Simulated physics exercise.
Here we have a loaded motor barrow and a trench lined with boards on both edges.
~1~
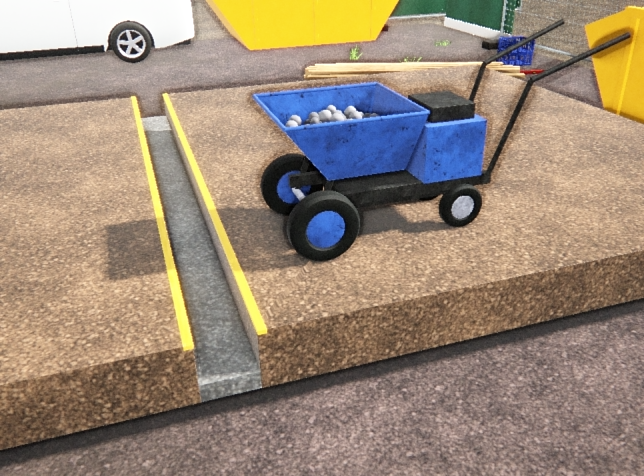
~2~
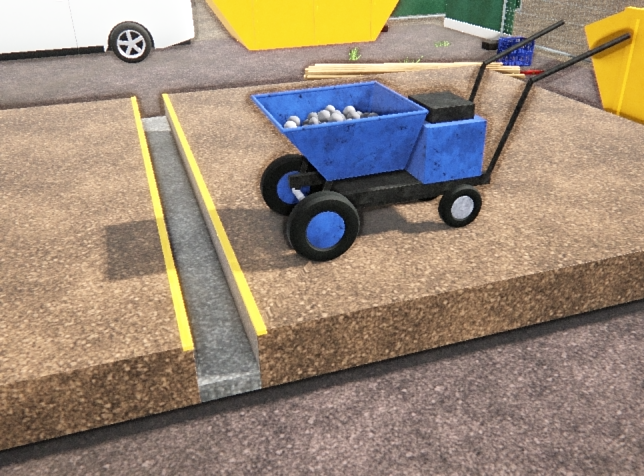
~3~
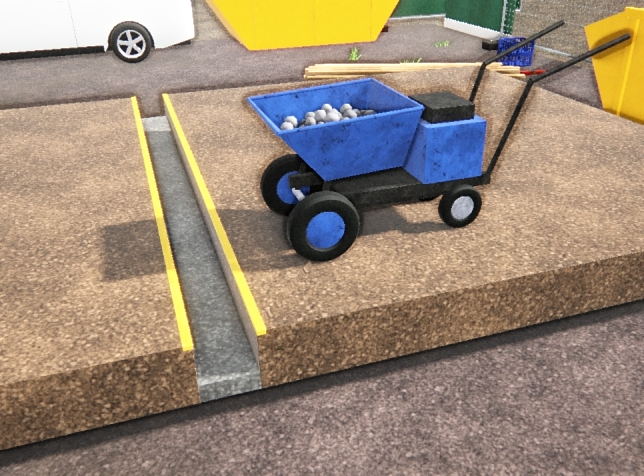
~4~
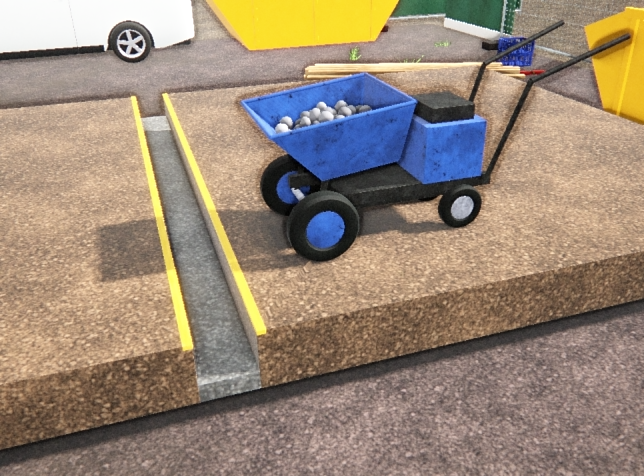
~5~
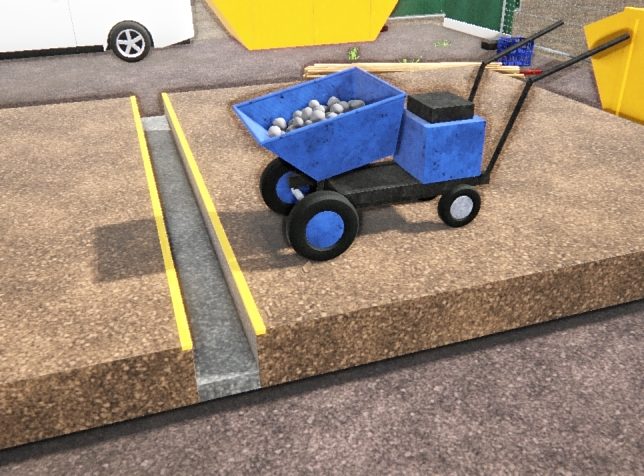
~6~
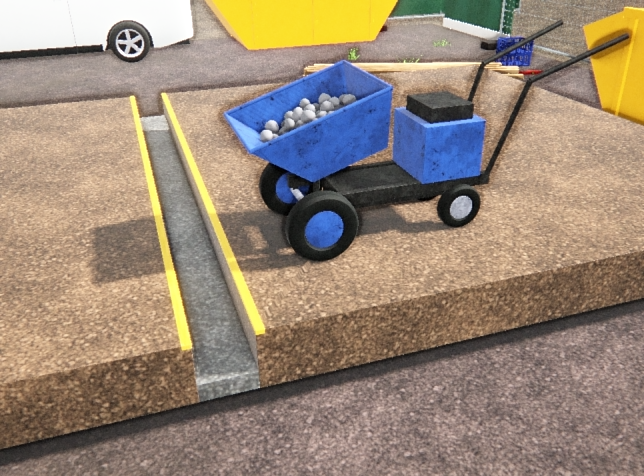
A blue skip on a small motor barrow, loaded with round grey cobbles, sits level at first, then tilts gradually forward to the left, its rear lifting away from the blue body while the wheels stay put. The barrow, with black handles, stands right of a narrow grey trench edged with yellow boards, crossing a raised brown gravelly slab. The yard, with yellow containers and a white vehicle behind, is seen from above by a still camera.
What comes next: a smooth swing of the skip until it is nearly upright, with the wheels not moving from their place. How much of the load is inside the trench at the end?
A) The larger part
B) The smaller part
A.
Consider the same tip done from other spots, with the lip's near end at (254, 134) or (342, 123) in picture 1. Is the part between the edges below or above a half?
Well, parked at the first spot it'd be short of the halfway mark, and at the second it'd be past the halfway mark.
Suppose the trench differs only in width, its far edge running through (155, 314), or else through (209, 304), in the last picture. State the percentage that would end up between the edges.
Lab note: Case 1 near 100 percent, case 2 near 10 percent.
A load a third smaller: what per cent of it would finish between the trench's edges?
My estimate is near 80 per cent.
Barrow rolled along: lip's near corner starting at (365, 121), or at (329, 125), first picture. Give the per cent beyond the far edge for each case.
About 0 % and about 0 %.
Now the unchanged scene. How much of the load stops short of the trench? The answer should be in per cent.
Result: Close to 0 %.
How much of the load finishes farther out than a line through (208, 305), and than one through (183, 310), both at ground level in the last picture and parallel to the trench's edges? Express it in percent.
In order: 70 percent, then 30 percent.
Soon, skip tipped steeply; all in the skip.
A while on, skip tipped right over; most in the skip; a small part in or heaped over the trench; a stray few beyond it.
Towards the end, skip tipped right over; a small part in the skip; about two thirds in or heaped over the trench; about a quarter beyond it.
Finally, skip tipped right over; about two thirds in or heaped over the trench; about a quarter beyond it.
